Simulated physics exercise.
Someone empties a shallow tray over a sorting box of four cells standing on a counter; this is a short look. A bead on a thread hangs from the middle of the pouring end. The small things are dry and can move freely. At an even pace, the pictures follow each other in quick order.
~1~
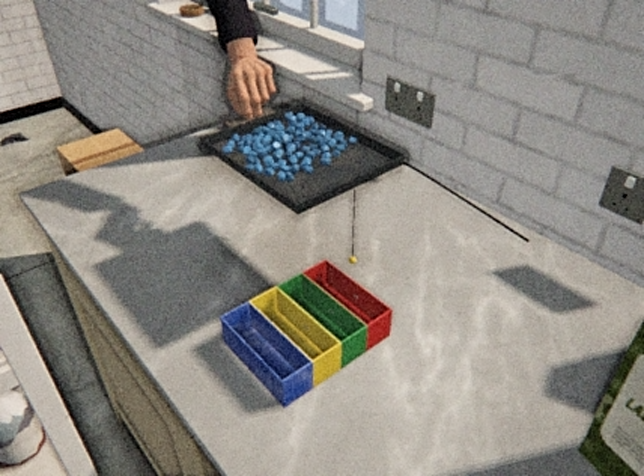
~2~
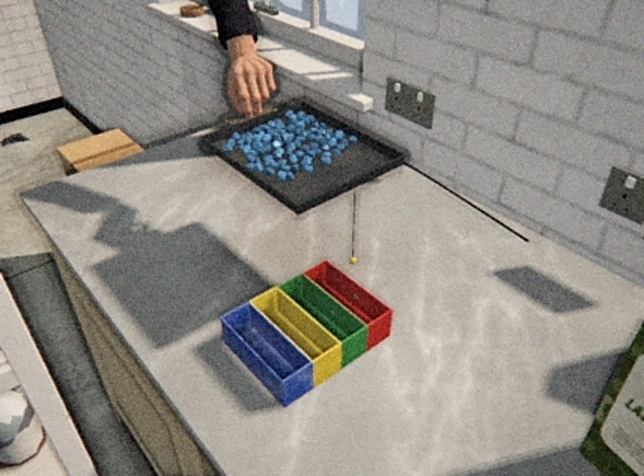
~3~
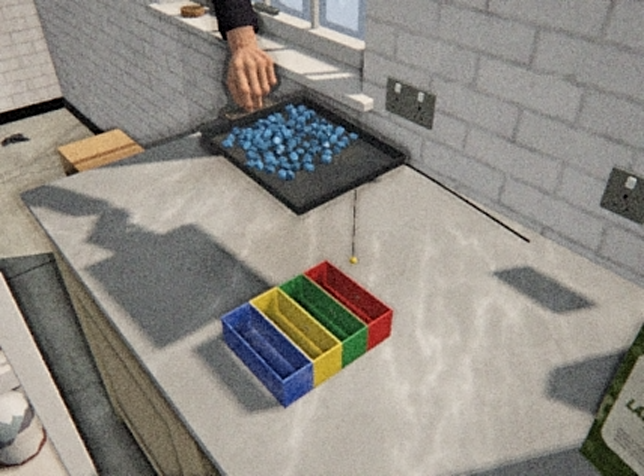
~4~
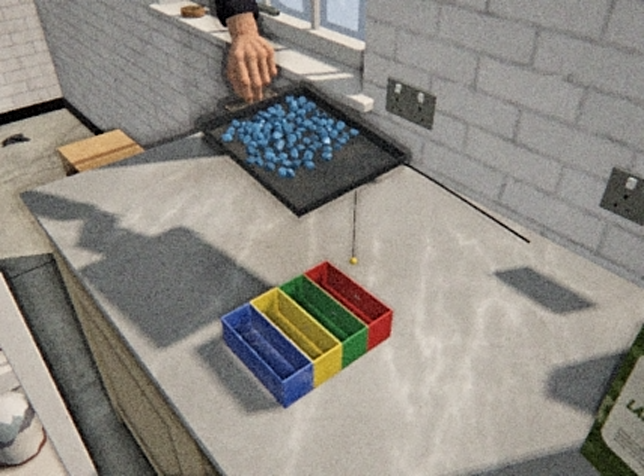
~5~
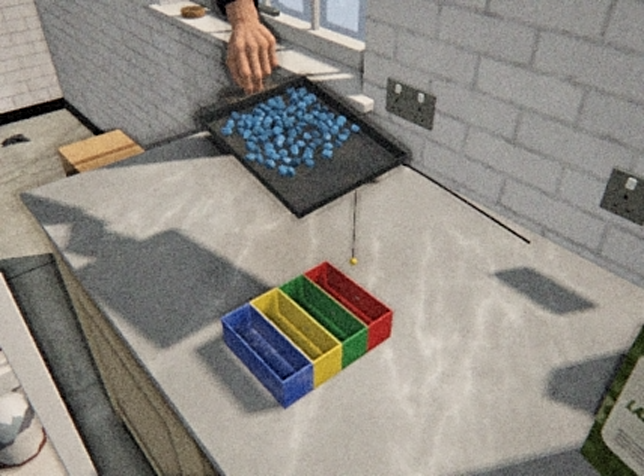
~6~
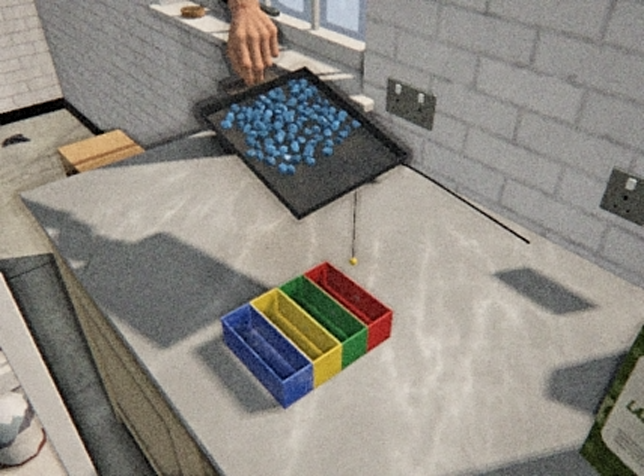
On a sunlit counter by a white brick wall, a hand holds a dark, shallow tray of small blue stones behind a box with blue, yellow, green and red cells. The hand slowly raises the back of the tray, tilting it gradually toward its front left corner, while the box stays still.
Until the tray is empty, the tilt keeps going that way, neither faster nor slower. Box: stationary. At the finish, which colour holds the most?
Green holds the most.
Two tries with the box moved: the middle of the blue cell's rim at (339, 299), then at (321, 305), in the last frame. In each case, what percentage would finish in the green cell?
Respectively 0 % and 10 %.
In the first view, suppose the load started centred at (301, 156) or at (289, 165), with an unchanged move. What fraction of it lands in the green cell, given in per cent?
Try 1: 50 %; try 2: 50 %.
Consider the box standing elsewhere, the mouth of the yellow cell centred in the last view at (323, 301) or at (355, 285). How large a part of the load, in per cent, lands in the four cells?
100 per cent, then 70 per cent.
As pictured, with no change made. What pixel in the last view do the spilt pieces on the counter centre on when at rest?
Near (404, 315).
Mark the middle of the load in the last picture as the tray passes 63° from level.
Check around (326, 187) in the last picture.
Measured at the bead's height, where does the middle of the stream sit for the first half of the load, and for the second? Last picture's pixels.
About (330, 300), and after that about (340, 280).
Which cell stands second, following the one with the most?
The runner-up is the cell in red.
Soon, tray tipped steeply; nearly all on the tray; a small part falling or outside the box.
A while on, tray tipped past a quarter turn; about a quarter on the tray; about a third in the green cell; about a quarter in the red cell; a small part in the yellow cell; about a quarter falling or outside the box.
Towards the end, tray tipped past a quarter turn; about half in the green cell; about a quarter in the red cell; a small part in the yellow cell; about a quarter falling or outside the box.
Finally, tray tipped past a quarter turn; about half in the green cell; about a quarter in the red cell; a small part in the yellow cell; none in the blue cell; about a quarter outside the box.
